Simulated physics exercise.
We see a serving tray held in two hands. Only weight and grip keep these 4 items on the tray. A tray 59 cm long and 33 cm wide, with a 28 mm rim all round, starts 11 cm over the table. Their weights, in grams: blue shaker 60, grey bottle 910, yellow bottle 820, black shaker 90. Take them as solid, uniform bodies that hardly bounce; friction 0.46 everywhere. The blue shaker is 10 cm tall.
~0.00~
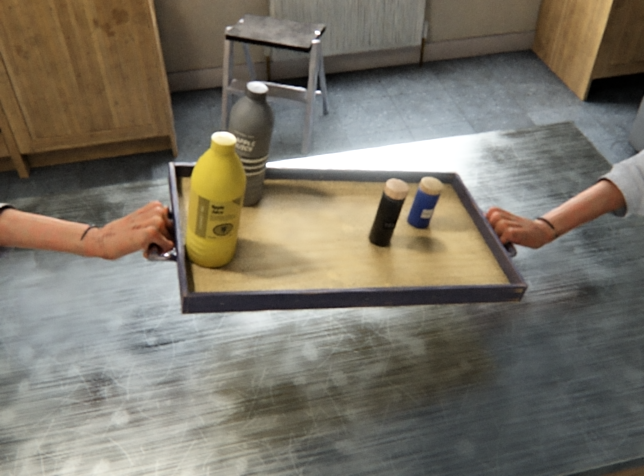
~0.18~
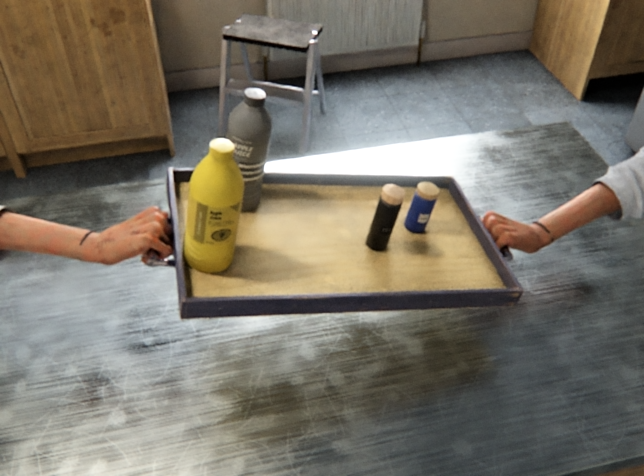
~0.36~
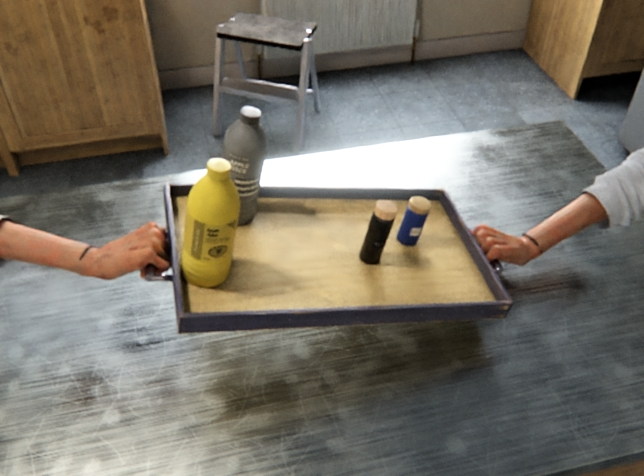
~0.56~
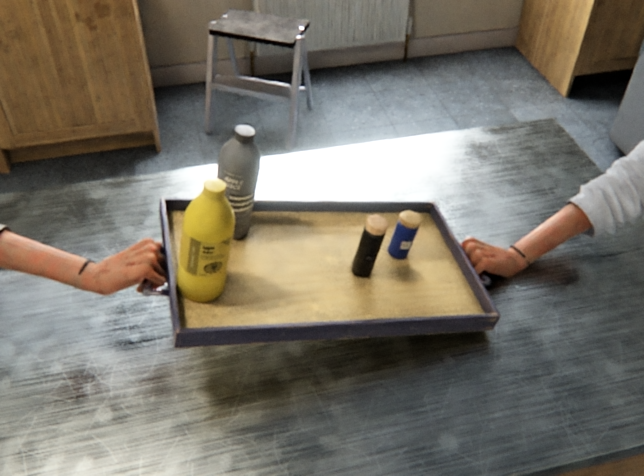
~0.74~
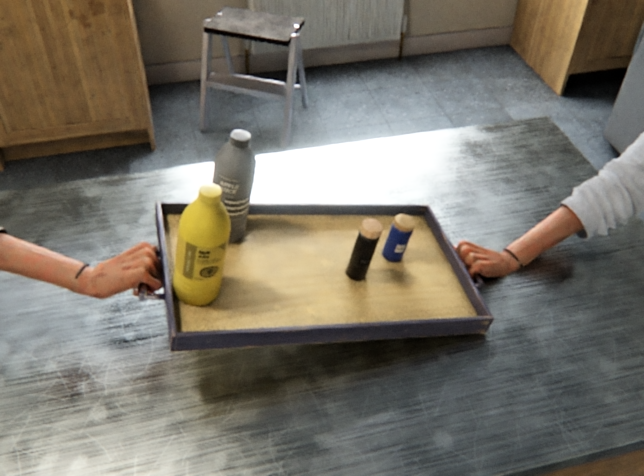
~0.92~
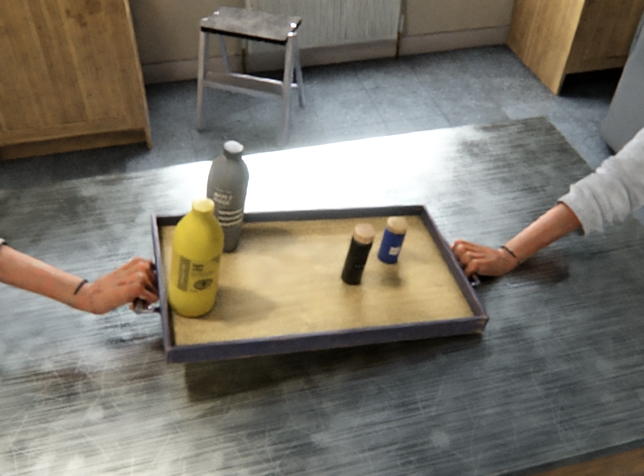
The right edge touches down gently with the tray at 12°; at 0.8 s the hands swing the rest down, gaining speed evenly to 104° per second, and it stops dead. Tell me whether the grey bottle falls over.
The grey bottle topples.
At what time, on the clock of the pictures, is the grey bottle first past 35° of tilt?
At about 1.6 s.
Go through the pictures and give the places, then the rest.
Right edge 11 cm above the table; grey bottle (248, 144); blue shaker (425, 203), in the first frame.
Right edge 10 cm above the table; black shaker (385, 218); blue shaker (422, 208), in the second frame.
Right edge 6 cm above the table; yellow bottle (212, 221); black shaker (378, 233), in the third frame.
Right edge 1 cm above the table; blue shaker (404, 235); yellow bottle (207, 238), in the fourth frame.
Right edge on the table, tray at 12°; black shaker (364, 250); blue shaker (399, 238), in the fifth frame.
Right edge on the table, tray at 9°; grey bottle (226, 196); yellow bottle (197, 255), in the sixth frame.
Around 1.12 s, tray flat on the table; grey bottle tipped 10° against what carries it near (203, 225); yellow bottle tipped 11° against what carries it; black shaker tipped 13° against what carries it.
Around 1.52 s, tray flat on the table; grey bottle tipped 32° against what carries it near (180, 229); black shaker on its side; yellow bottle tipped 4° against what carries it.
Around 1.82 s, tray flat on the table; grey bottle now off the tray; black shaker on its side; yellow bottle tipped 4° against what carries it.
Finally (3.2 s), off the tray and tipped over, grey bottle; on their side or leaning hard on the tray, black shaker; the other 2 still in place (within 5 cm).
